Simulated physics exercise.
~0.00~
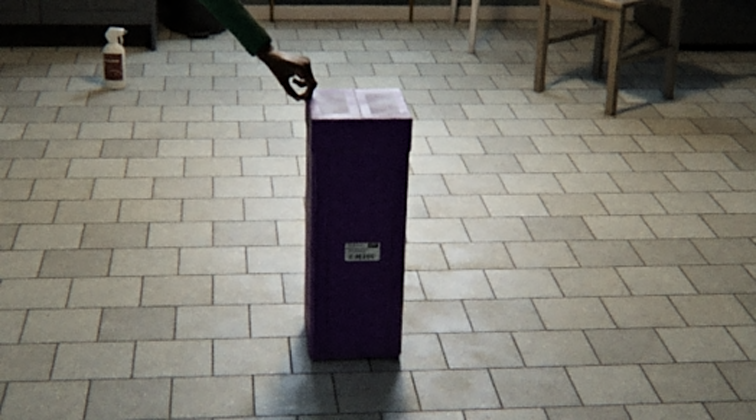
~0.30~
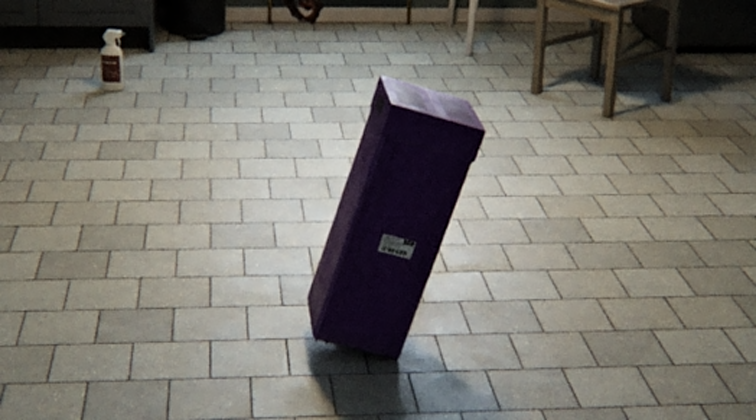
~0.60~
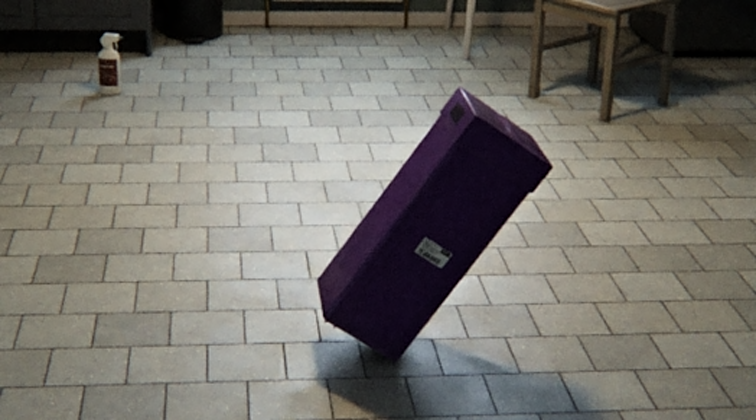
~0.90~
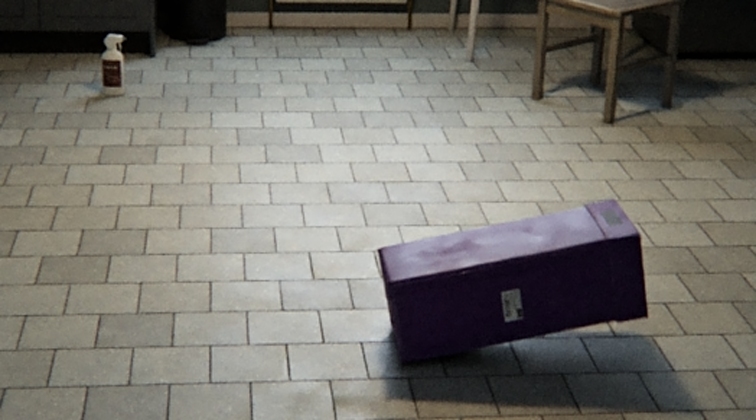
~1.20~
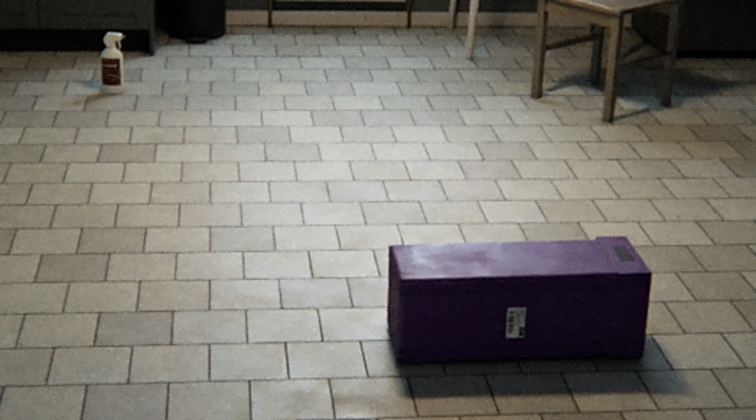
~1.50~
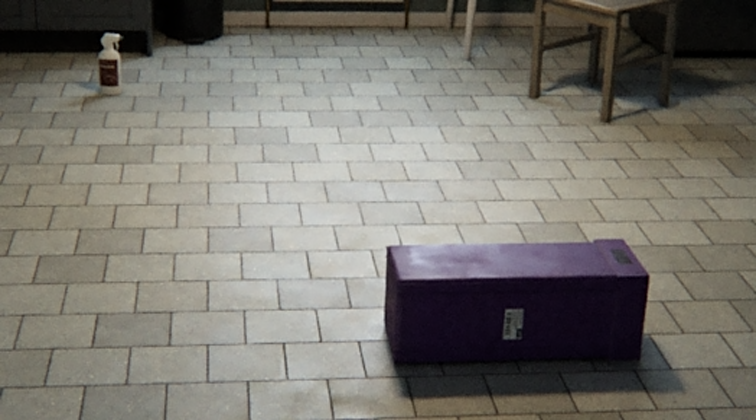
On a tiled floor, a hand lets go of a tall purple box, which tips right and topples onto its side.
